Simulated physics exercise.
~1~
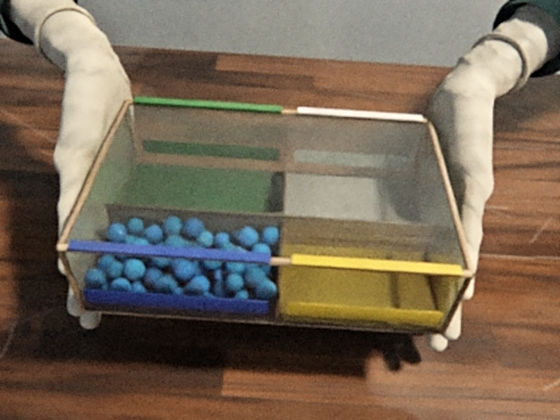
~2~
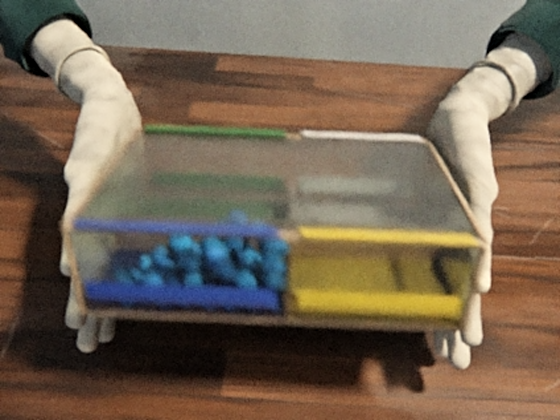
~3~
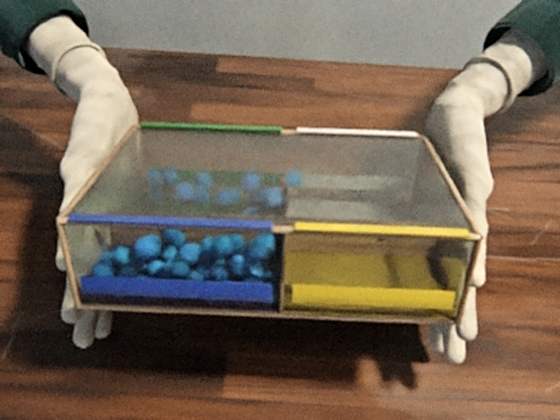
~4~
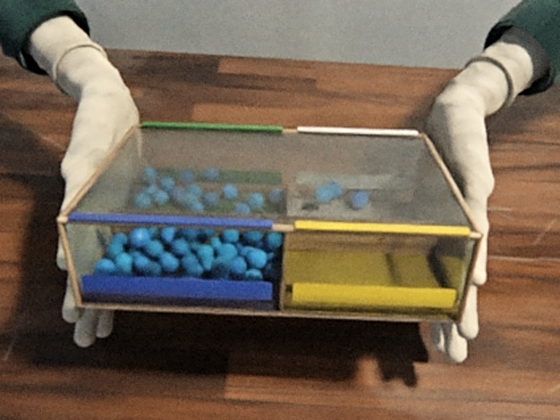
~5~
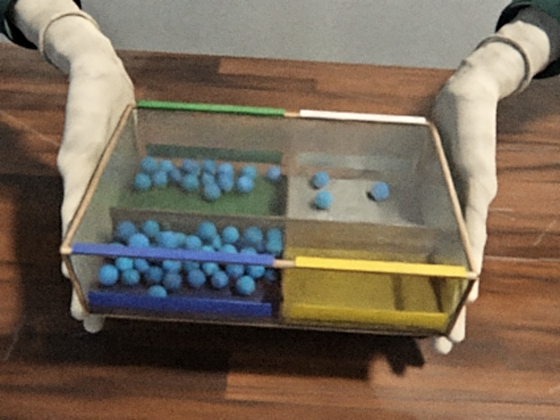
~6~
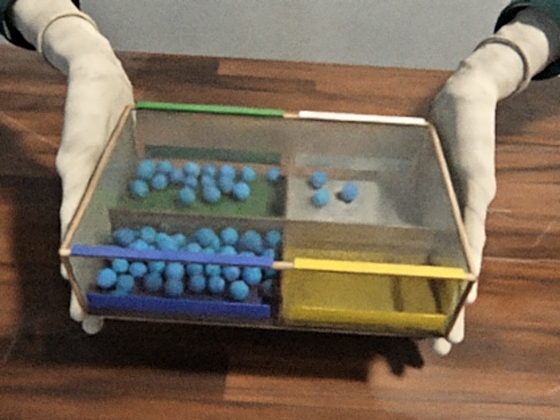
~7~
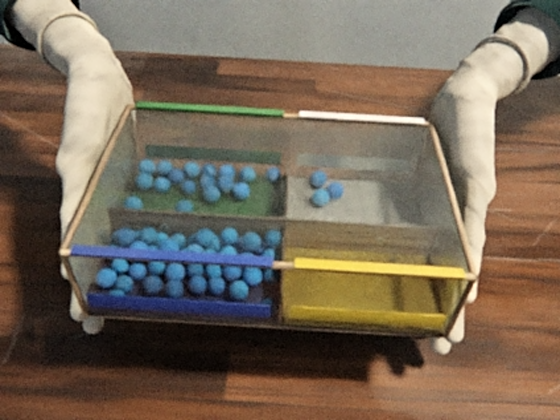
Above a wooden tabletop, two pale hands held a clear-lidded box of blue balls, shook and tilted it, then brought it level again, leaving most balls in the blue compartment, many in the green, a few in the white and none in the yellow.
